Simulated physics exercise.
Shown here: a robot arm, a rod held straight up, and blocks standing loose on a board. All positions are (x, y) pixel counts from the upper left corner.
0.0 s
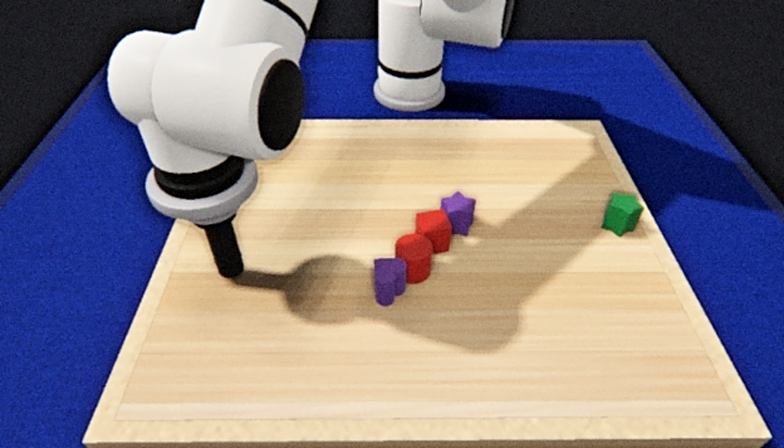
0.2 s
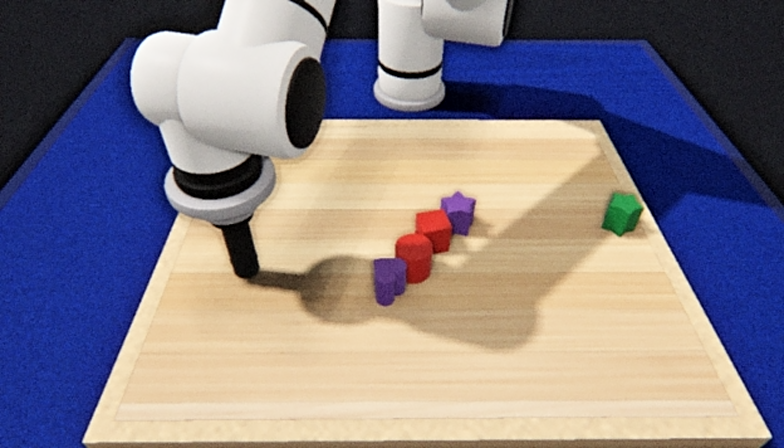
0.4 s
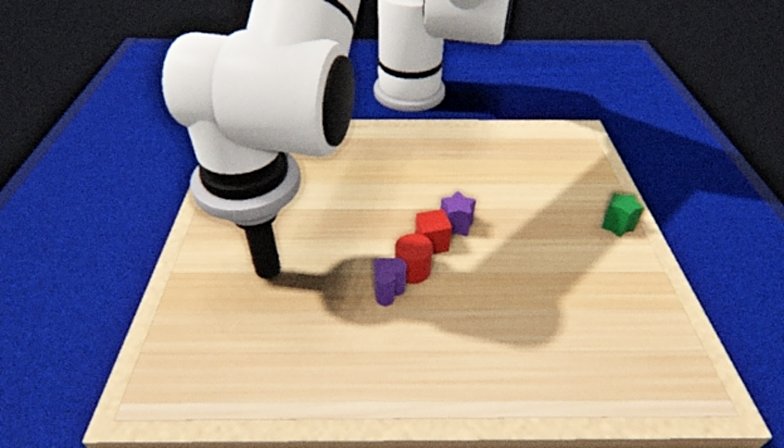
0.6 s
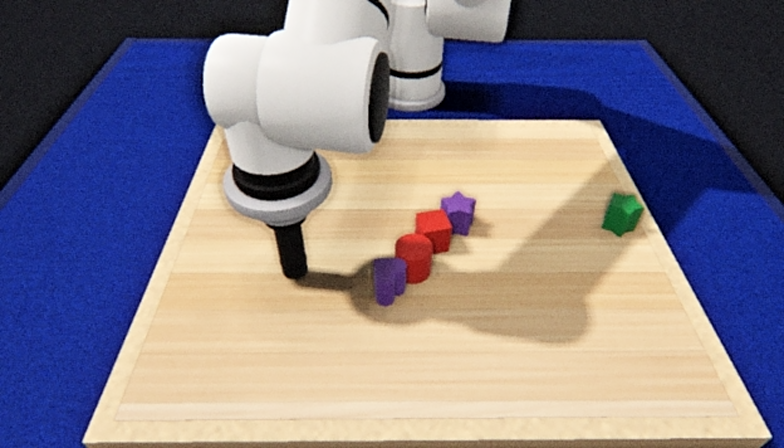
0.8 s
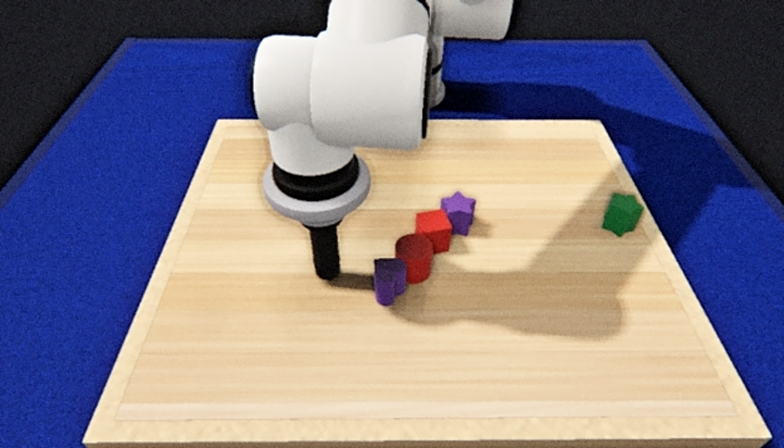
A pale wooden board lies on a blue surface against a dark background, seen from above and in front by a still camera. Two purple blocks and two red ones form a diagonal row near the middle, with a green block at the right and a second white arm behind. The white robot arm at left carries its upright black rod steadily rightward toward the nearest purple block, while the blocks stay put.
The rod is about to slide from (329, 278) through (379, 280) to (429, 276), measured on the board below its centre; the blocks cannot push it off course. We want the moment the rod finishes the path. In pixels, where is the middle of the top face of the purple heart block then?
Just about (411, 275).
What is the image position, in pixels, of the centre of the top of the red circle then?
Around pixel (453, 236).
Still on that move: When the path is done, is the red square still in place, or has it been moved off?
Answer: Moved.
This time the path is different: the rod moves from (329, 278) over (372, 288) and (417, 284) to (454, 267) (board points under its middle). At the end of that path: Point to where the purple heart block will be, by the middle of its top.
At the end it should sit near (436, 278).
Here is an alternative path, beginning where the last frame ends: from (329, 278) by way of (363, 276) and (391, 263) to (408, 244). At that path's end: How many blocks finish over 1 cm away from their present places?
Number moved: 1.
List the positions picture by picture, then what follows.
In the first frame, rod's lower end (232, 270); purple heart block (388, 268); red circle (414, 246); red square (434, 220); purple star-shaped block (459, 202).
In the second frame, rod (247, 270); blocks still.
In the third frame, rod (268, 270); blocks still.
In the fourth frame, rod (295, 271); blocks still.
In the fifth frame, rod (328, 272); purple heart block (388, 268); red circle (414, 246); red square (434, 220); purple star-shaped block (459, 202).
On the path given first. One third of the way, rod (362, 274); nothing pushed yet.
Two thirds of the way, rod (396, 272); purple heart block (407, 274), turned 70° clockwise; red circle (425, 243); red square (436, 218).
At the end, rod (430, 270); purple heart block (411, 275), turned 90° clockwise; red circle (453, 236); red square (442, 210), turned 40° anticlockwise; purple star-shaped block (464, 195), turned 25° clockwise.
